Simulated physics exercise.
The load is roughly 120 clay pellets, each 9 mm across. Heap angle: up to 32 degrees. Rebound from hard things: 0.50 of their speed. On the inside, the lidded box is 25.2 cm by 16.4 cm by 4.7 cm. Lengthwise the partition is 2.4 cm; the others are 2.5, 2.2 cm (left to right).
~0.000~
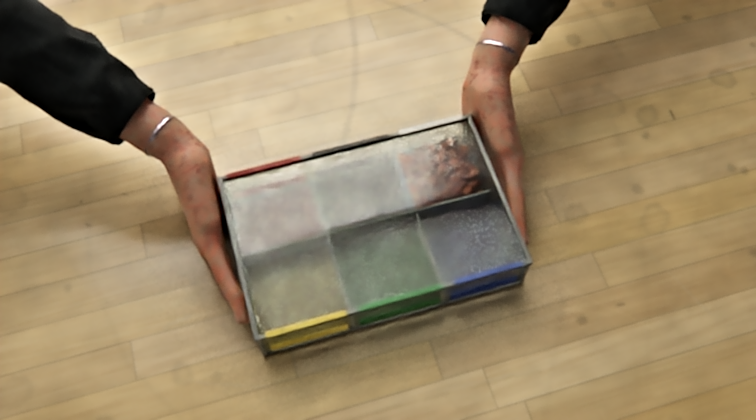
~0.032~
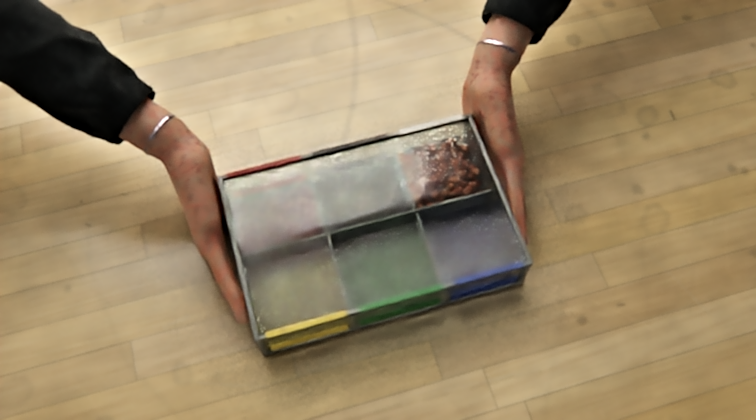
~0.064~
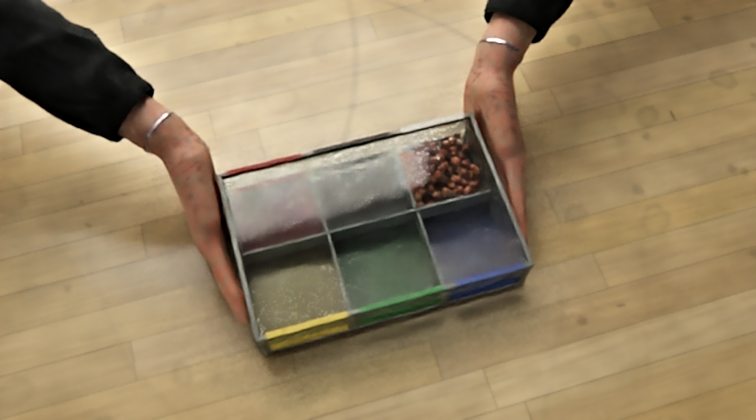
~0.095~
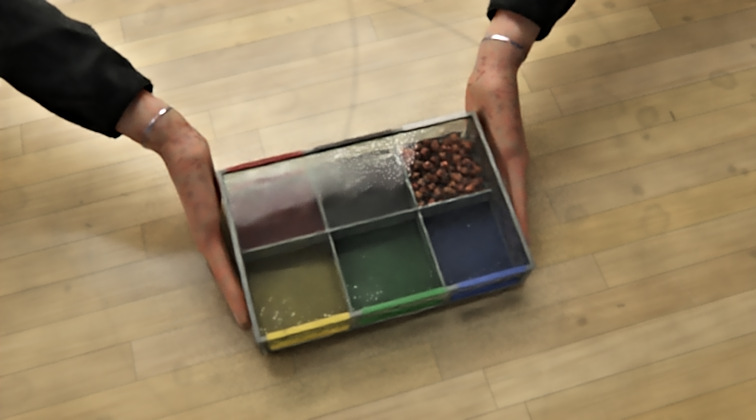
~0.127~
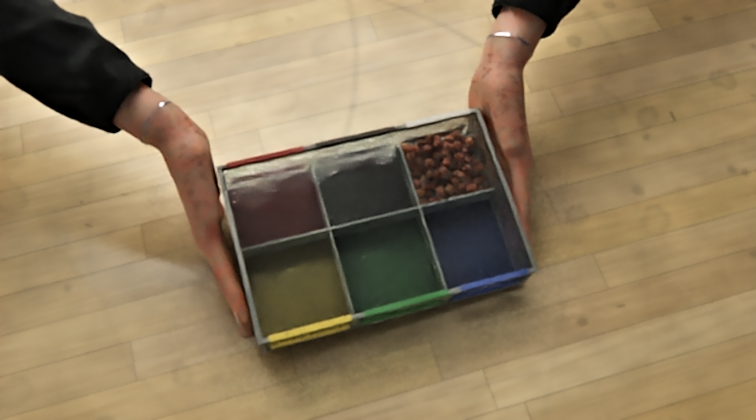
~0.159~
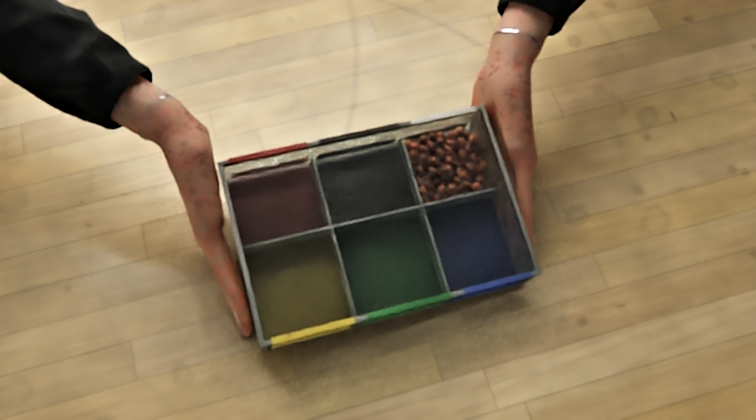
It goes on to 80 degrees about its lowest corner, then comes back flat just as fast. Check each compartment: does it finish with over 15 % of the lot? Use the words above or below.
Red compartment: Below; blue compartment: Above; green compartment: Below; yellow compartment: Below; white compartment: Above; black compartment: Below.
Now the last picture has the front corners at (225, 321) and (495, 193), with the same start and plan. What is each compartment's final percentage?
Red 25; blue 0; green 0; yellow 0; white 50; black 25.
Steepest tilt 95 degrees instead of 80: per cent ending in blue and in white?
Blue 75 %, white 25 %.
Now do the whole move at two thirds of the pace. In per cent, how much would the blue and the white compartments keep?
My answer: Blue gets 40 %, while white gets 60 %.
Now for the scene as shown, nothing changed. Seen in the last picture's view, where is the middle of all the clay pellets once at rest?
Once everything settles, the centre is around (488, 248).
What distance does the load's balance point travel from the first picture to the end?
Displacement: Near 7.0 cm.
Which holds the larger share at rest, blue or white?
Answer: Blue.
Then, at 0.76 s, tilt 80 degrees; blue 25 %, white 75 %.
After 1.16 s, tilt 35 degrees; blue 55 %, white 45 %.
After 1.64 s, tilt 0 degrees; blue 55 %, white 45 %.
By 1.9 s all is still; red 0 %, blue 55 %, green 0 %, yellow 0 %, white 45 %, black 0 %.
